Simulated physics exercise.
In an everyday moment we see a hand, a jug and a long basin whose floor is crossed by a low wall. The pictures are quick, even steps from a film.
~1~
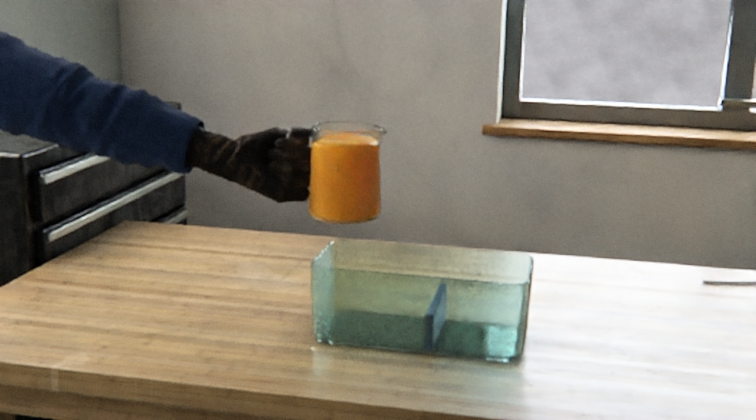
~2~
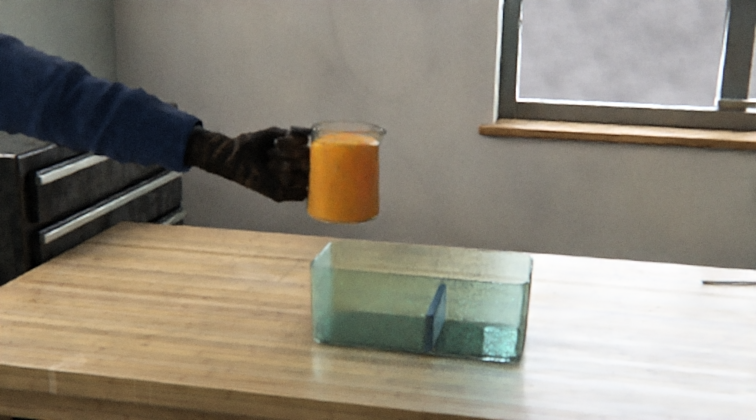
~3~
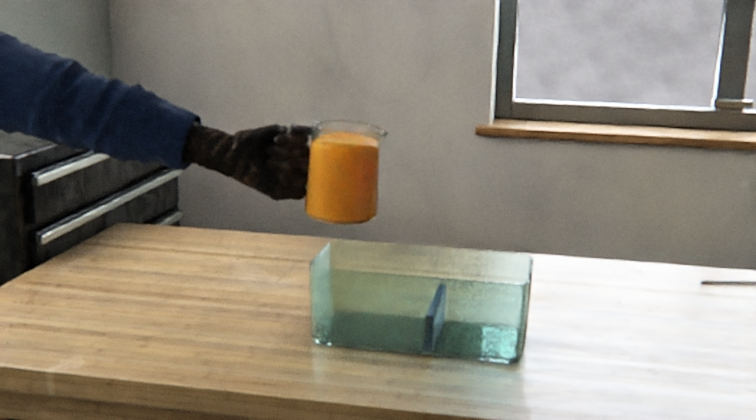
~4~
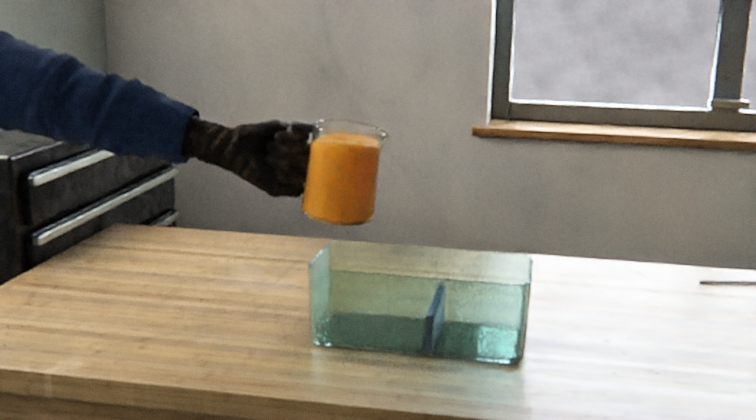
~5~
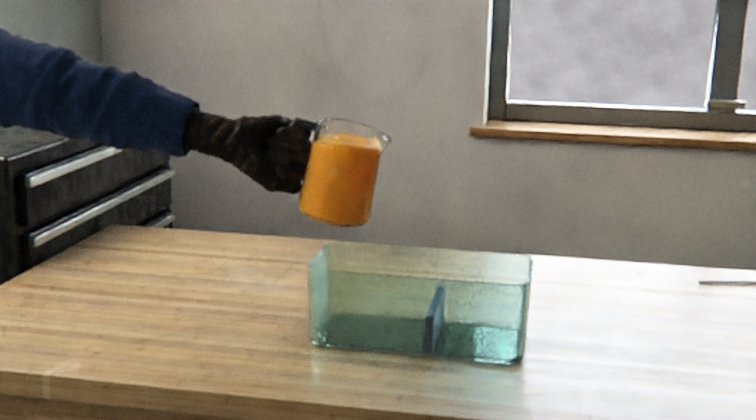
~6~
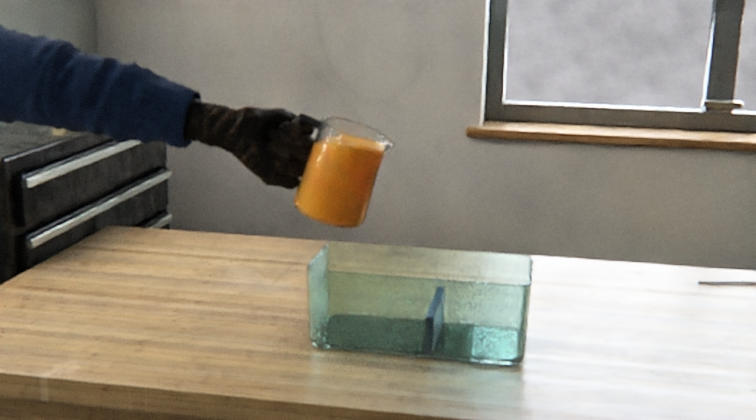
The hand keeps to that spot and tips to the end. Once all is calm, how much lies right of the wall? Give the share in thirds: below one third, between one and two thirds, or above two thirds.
The share is between one and two thirds.
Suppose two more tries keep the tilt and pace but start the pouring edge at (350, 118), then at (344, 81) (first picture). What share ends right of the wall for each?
Around 5 percent first, around 5 percent second.
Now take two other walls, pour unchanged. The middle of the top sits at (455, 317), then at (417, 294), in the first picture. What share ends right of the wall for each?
Record: Case 1 near 25 %, case 2 near 90 %.
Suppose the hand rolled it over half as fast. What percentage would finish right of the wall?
Around 55 percent ends up there.
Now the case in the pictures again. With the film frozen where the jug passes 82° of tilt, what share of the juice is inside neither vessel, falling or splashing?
Airborne share: Approx. 15 %.
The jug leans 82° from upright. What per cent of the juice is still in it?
About 80 per cent.
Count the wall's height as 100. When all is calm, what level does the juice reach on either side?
I get 40 % for the left and 40 % for the right.
A moment on, the tilt is 82° and 79 per cent is still to pour, 1 is left of the wall and 3 right of it.
Next, the tilt is 107° and 30 per cent is still to pour, 23 is left of the wall and 28 right of it.
Then the tilt is 107° and 6 per cent is still to pour, 48 is left of the wall and 41 right of it.
Later the tilt is 107° and 0 per cent is still to pour, 57 is left of the wall and 41 right of it.
Finally, 58 per cent lies left of the wall, 42 right of it and 1 outside.
